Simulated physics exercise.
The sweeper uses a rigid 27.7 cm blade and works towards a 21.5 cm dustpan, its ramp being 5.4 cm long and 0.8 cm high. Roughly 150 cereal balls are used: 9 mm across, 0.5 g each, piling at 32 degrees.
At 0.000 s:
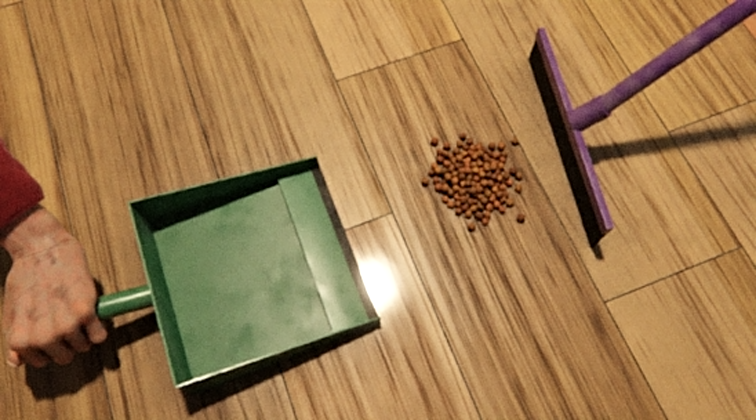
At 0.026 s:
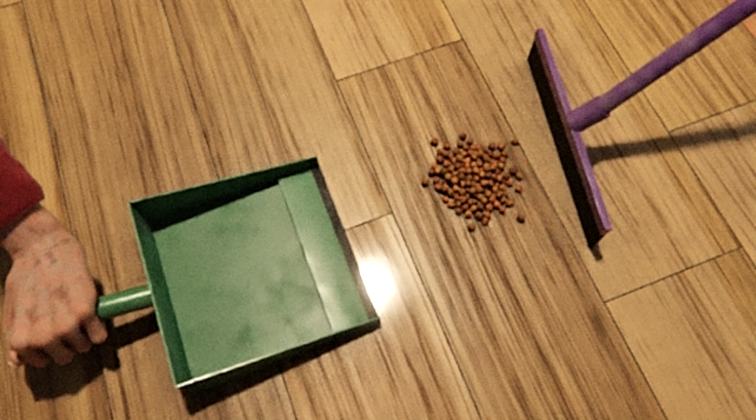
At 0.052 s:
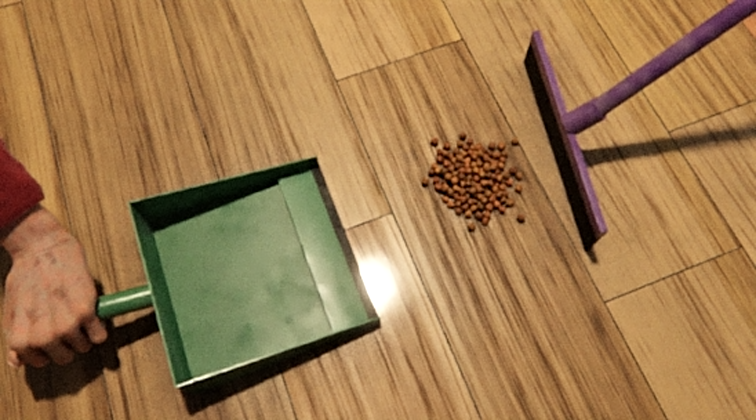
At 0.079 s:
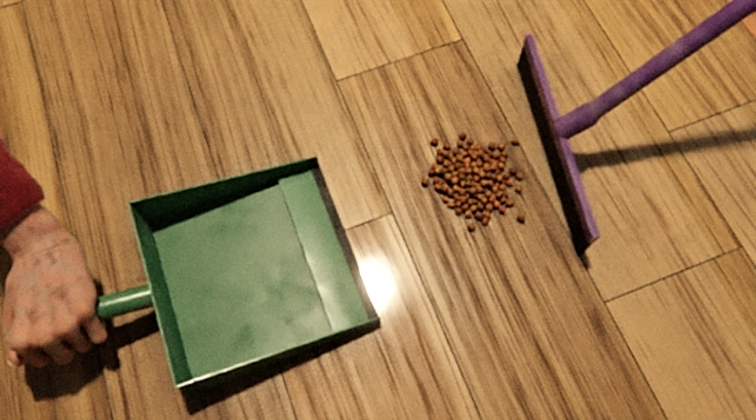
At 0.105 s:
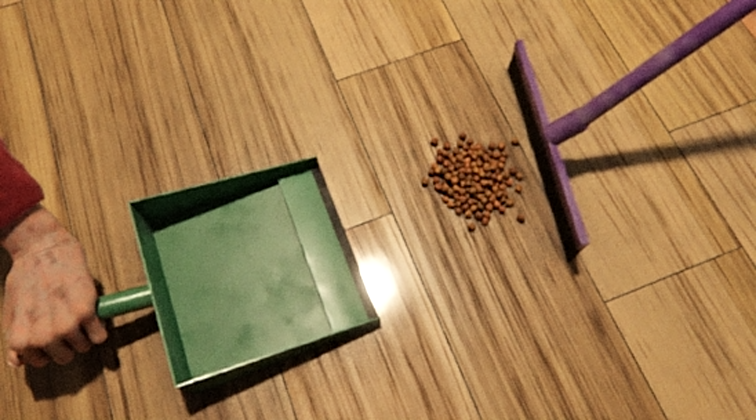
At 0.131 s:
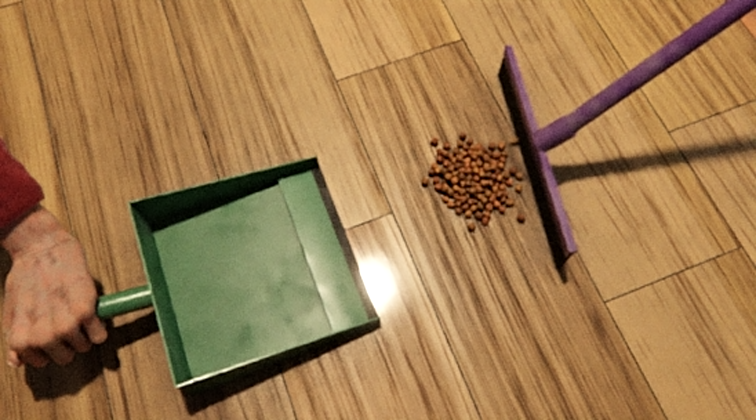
A hand holding a green dustpan still on a wood floor as a purple blade slides left to a brown ball pile.
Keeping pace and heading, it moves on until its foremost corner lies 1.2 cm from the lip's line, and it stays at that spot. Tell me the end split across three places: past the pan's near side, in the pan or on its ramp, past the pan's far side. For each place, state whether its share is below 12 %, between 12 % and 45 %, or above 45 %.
Near side: Below 12 %; pan: Between 12 % and 45 %; far side: Below 12 %.
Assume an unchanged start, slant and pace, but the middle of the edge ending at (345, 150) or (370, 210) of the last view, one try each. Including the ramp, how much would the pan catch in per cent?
Close to 40 and 30 in a hundred, in that order.
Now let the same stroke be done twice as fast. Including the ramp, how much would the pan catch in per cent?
In that case roughly 65 percent.
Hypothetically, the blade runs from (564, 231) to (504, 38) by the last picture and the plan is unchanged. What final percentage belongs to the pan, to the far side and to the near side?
Pan 35 % / far 25 % / near 0 %.
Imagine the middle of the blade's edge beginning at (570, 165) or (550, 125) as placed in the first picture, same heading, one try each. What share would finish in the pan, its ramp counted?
Roughly 20 % and 30 %.
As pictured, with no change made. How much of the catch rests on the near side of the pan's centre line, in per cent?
Roughly 50 in a hundred.
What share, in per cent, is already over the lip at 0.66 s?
Around 25 per cent of the load.
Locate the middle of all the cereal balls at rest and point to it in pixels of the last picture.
Around (351, 225).
Then, at 0.30 s, middle of the blade 14 cm from the lip; 0 % over the lip, far side 0 %, near side 0 %.
After 0.42 s, middle of the blade 6 cm from the lip; 0 % over the lip, far side 5 %, near side 0 %.
After 0.66 s, middle of the blade 4 cm from the lip; 25 % over the lip, far side 10 %, near side 0 %.
At rest (1.0 s), near side 0 %, pan 25 %, far side 10 %, in front of the lip or behind the blade 70 %.
